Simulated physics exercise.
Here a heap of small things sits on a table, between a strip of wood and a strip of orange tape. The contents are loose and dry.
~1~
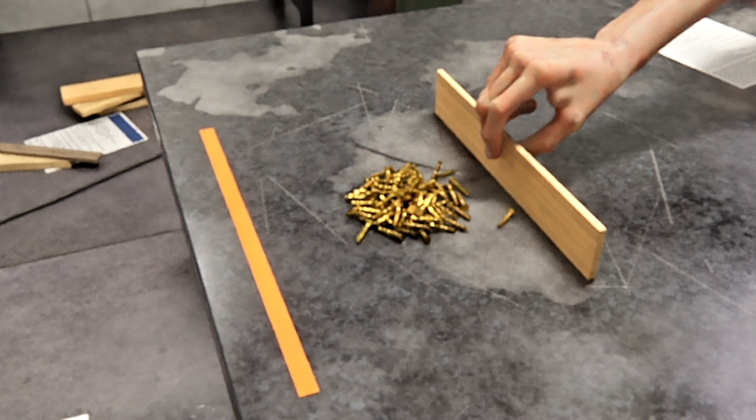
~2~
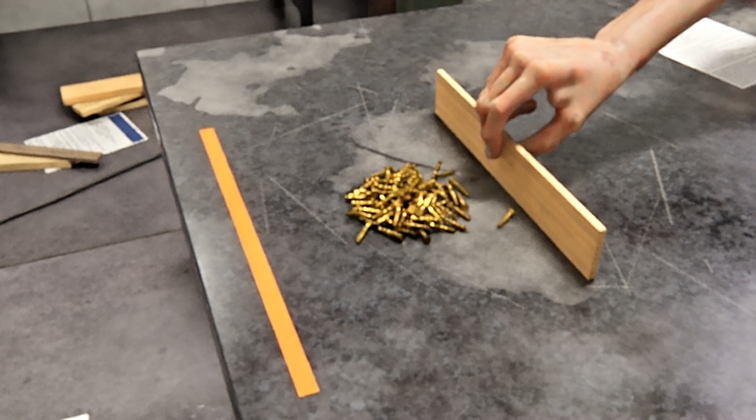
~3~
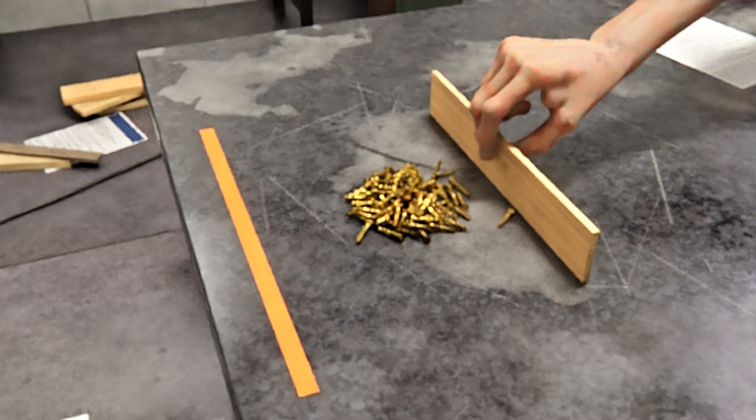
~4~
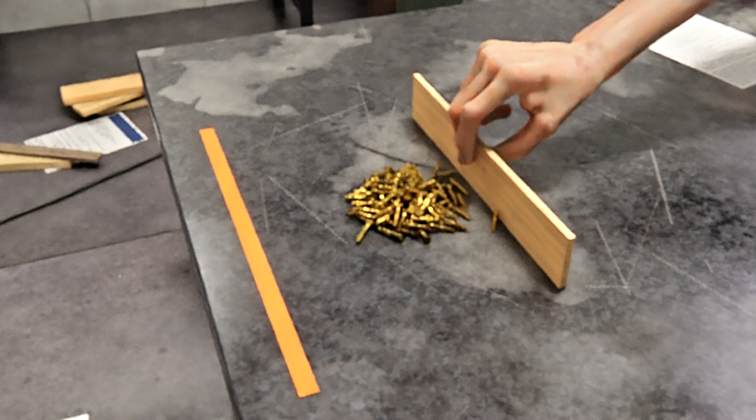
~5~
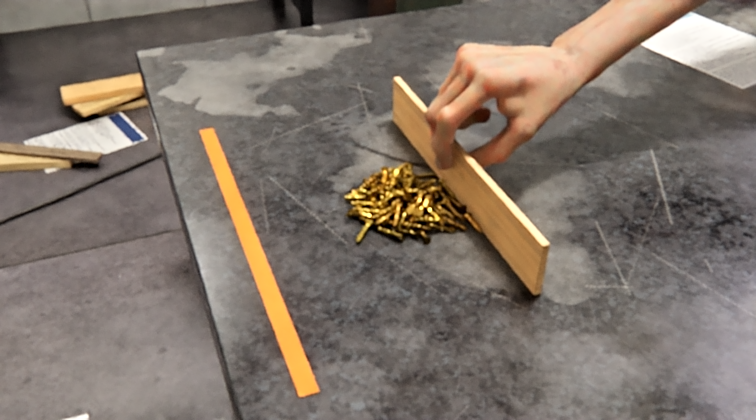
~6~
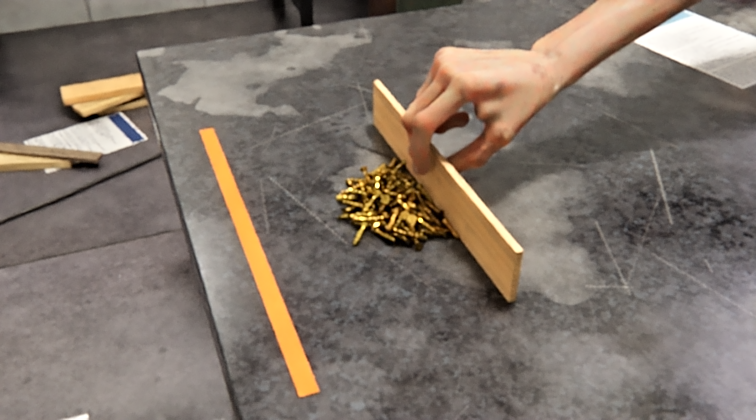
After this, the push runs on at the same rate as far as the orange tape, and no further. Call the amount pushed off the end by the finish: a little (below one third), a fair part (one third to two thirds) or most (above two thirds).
A fair part goes off.
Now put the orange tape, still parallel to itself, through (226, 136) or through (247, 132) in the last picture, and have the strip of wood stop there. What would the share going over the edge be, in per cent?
Roughly 20 % and 0 %.
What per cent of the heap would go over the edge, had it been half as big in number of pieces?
Near 20 %.
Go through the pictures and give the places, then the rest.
The first frame shows strip of wood (583, 239), at rest; orange tape (210, 139), about two fingers from the edge; edge at (193, 253); the heap (416, 200), brass screws.
The second frame shows strip of wood (583, 239), at rest.
The third frame shows strip of wood (576, 240); the heap (416, 200).
The fourth frame shows strip of wood (553, 246).
The fifth frame shows strip of wood (529, 253); the heap (402, 204), about a tenth pushed along.
The sixth frame shows strip of wood (503, 259); orange tape (210, 139); edge at (193, 253); the heap (397, 202), the larger part pushed along.
Just after the last frame, strip of wood still moving, near (336, 172); heap all on the table, its front near (265, 233).
A moment on, strip of wood stopped at the orange tape; heap roughly a quarter over the edge.
Further on, strip of wood stopped at the orange tape; heap roughly half over the edge.
When it is over, strip of wood stopped at the orange tape; heap roughly half over the edge.
